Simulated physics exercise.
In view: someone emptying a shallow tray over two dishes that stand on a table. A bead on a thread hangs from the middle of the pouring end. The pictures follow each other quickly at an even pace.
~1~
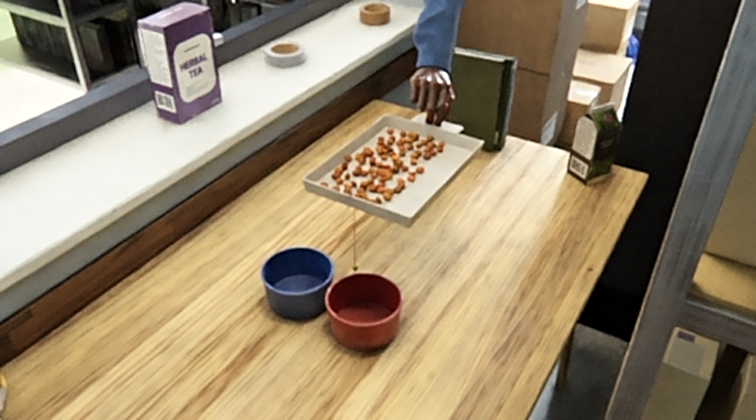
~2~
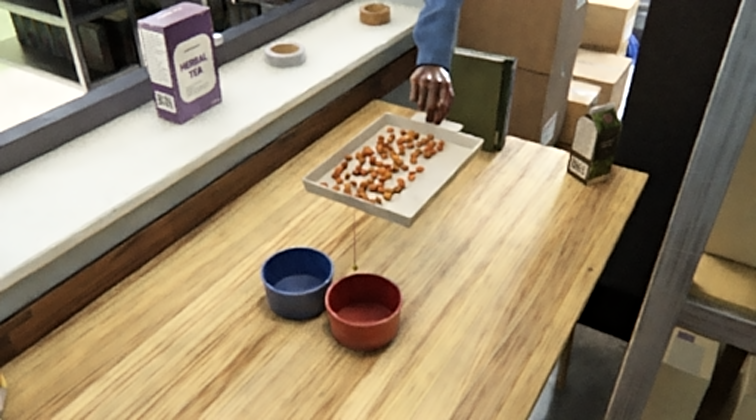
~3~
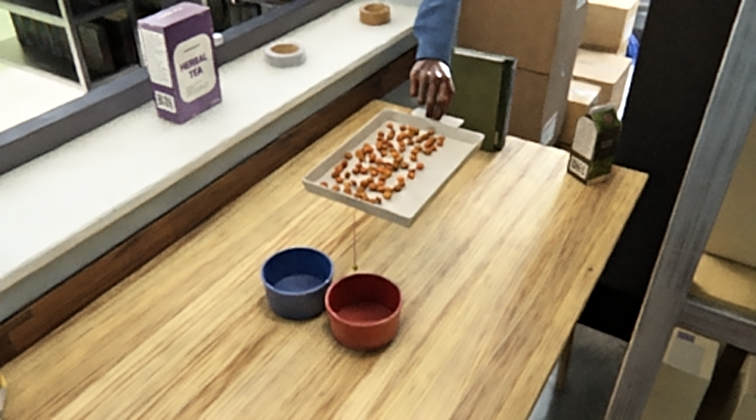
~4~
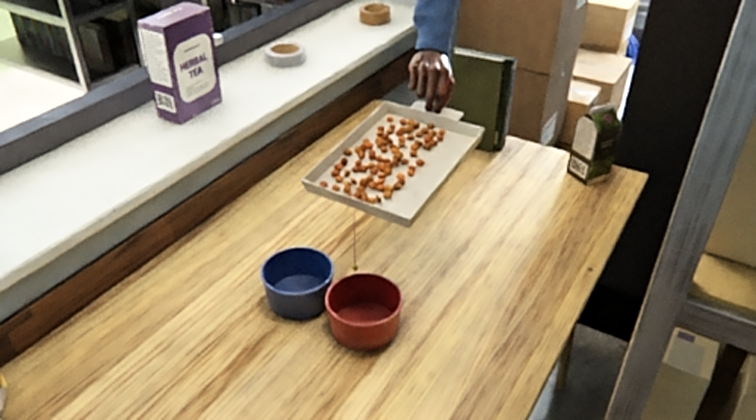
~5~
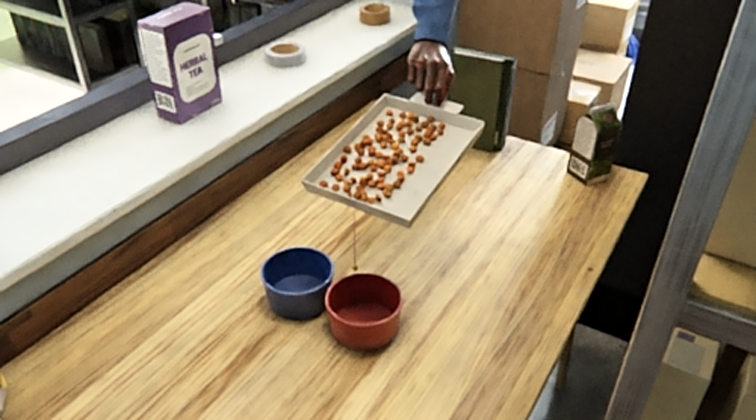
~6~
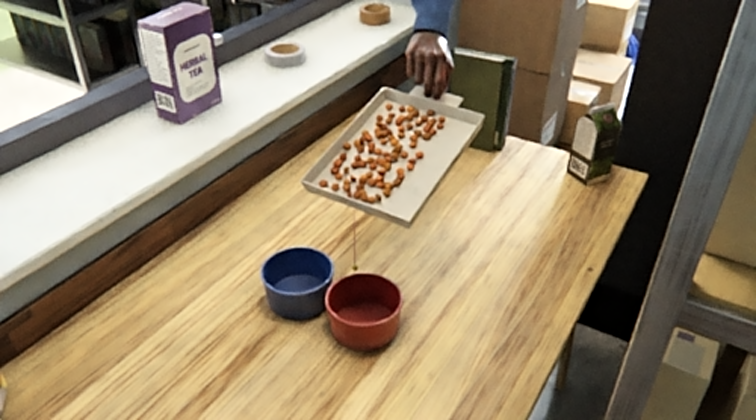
A hand raised the far end of a shallow tray of orange-brown bits slightly, tilting it a little toward the blue and red bowls on the wooden table, while the bits stayed on it.
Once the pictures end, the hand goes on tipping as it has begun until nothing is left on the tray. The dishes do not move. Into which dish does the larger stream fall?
The right one ends fuller.
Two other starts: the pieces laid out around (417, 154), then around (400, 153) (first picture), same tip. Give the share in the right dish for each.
About 70 and 60 per cent.
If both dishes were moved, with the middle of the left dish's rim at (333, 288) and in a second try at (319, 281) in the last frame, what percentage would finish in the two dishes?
Roughly 80 per cent, and 80 per cent.
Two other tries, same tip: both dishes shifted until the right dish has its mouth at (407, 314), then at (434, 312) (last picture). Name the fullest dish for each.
The first try: The left one. The second: Left.
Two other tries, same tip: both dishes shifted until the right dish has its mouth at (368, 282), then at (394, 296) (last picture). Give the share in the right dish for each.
The first gives 30 %, the second 20 %.
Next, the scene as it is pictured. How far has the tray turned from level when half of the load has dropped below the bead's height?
Roughly 105°.
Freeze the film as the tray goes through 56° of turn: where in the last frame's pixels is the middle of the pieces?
Close to (356, 183).
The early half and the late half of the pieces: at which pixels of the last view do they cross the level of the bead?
Around (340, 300) and then (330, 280).
Just after the last frame, tray tipped steeply; every one on the tray.
A moment on, tray tipped right over; almost all on the tray; just a few in the right dish; about a tenth in the air.
Further on, tray tipped past a quarter turn; roughly half in the right dish; roughly a quarter in the left dish; roughly a quarter outside both.
When it is over, tray tipped past a quarter turn; roughly half in the right dish; roughly a quarter in the left dish; roughly a quarter outside both.
